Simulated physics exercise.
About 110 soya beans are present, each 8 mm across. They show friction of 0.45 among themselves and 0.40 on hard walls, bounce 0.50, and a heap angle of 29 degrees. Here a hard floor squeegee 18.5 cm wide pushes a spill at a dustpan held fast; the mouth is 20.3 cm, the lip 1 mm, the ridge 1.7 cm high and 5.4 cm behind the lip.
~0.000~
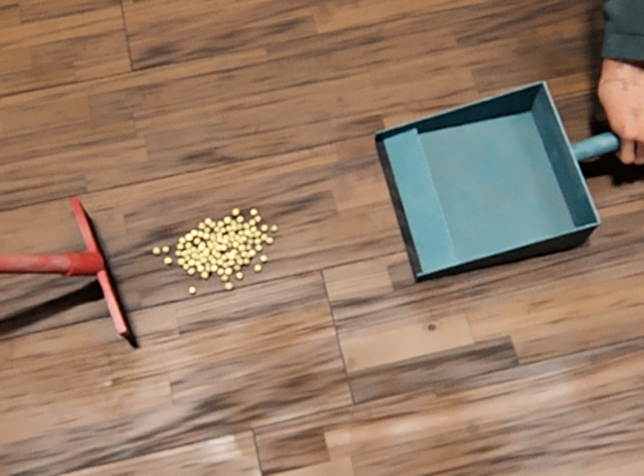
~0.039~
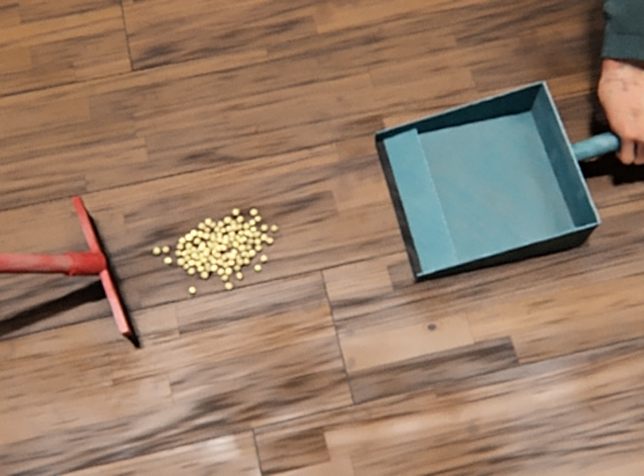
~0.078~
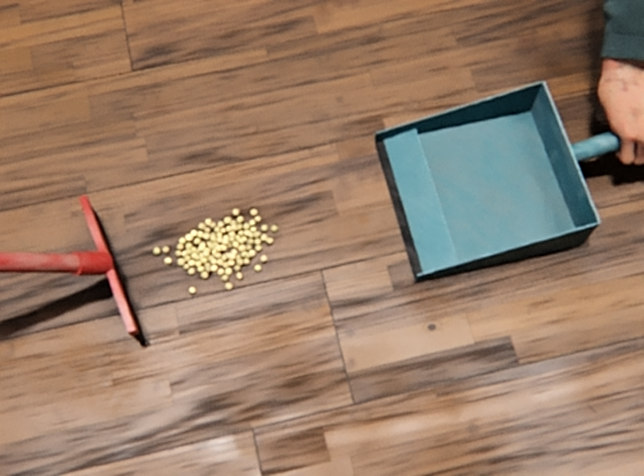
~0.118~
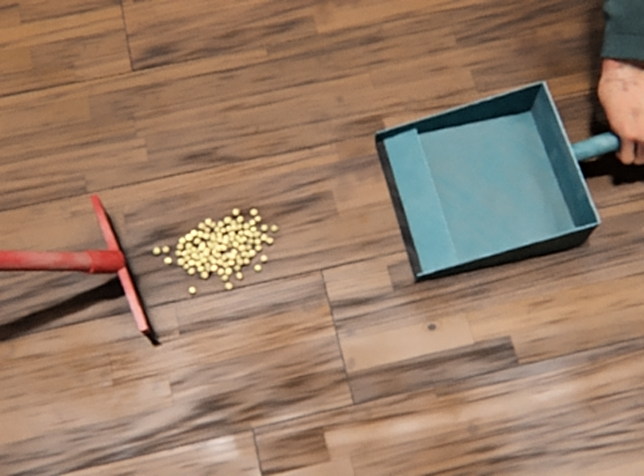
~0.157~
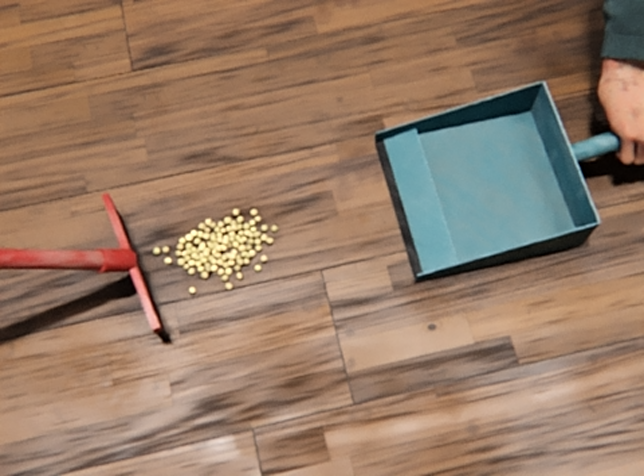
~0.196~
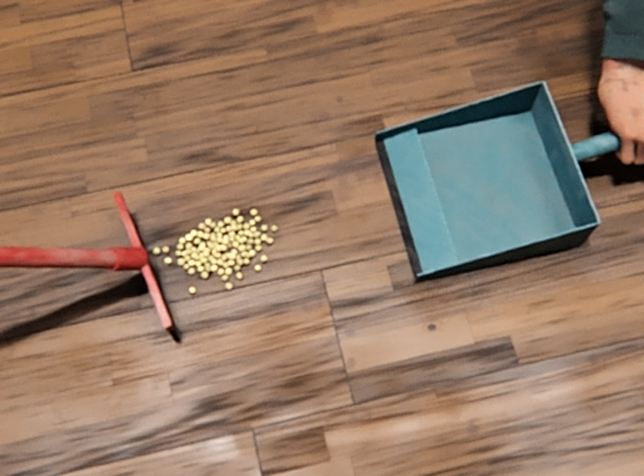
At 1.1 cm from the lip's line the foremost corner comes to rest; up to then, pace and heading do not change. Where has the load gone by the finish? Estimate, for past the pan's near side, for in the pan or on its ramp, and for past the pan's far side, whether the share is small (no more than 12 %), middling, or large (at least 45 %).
Estimate - past the pan's near side: Small, in the pan or on its ramp: Small, past the pan's far side: Small.
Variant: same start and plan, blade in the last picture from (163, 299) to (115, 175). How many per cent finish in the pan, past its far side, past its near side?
You'd see pan at 0, far at 35 and near at 0.
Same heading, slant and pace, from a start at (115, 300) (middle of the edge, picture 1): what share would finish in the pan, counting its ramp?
It would come to about 5 in a hundred.
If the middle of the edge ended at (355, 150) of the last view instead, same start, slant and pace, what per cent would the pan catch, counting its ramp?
Close to 15 in a hundred.
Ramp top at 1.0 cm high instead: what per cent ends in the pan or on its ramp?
Near 10 per cent, then.
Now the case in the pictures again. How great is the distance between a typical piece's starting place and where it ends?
22 cm, roughly.
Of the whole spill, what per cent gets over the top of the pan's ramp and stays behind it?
Roughly 0 in a hundred.
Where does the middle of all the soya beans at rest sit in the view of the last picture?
Centre at rest, approx.: (383, 203) px.
After 0.59 s, middle of the blade 18 cm from the lip; 0 % over the lip, far side 0 %, near side 0 %.
After 0.85 s, middle of the blade 9 cm from the lip; 0 % over the lip, far side 5 %, near side 0 %.
After 1.21 s, middle of the blade 3 cm from the lip; 5 % over the lip, far side 5 %, near side 0 %.
By 1.5 s all is still; near side 0 %, pan 5 %, far side 5 %, in front of the lip or behind the blade 90 %.
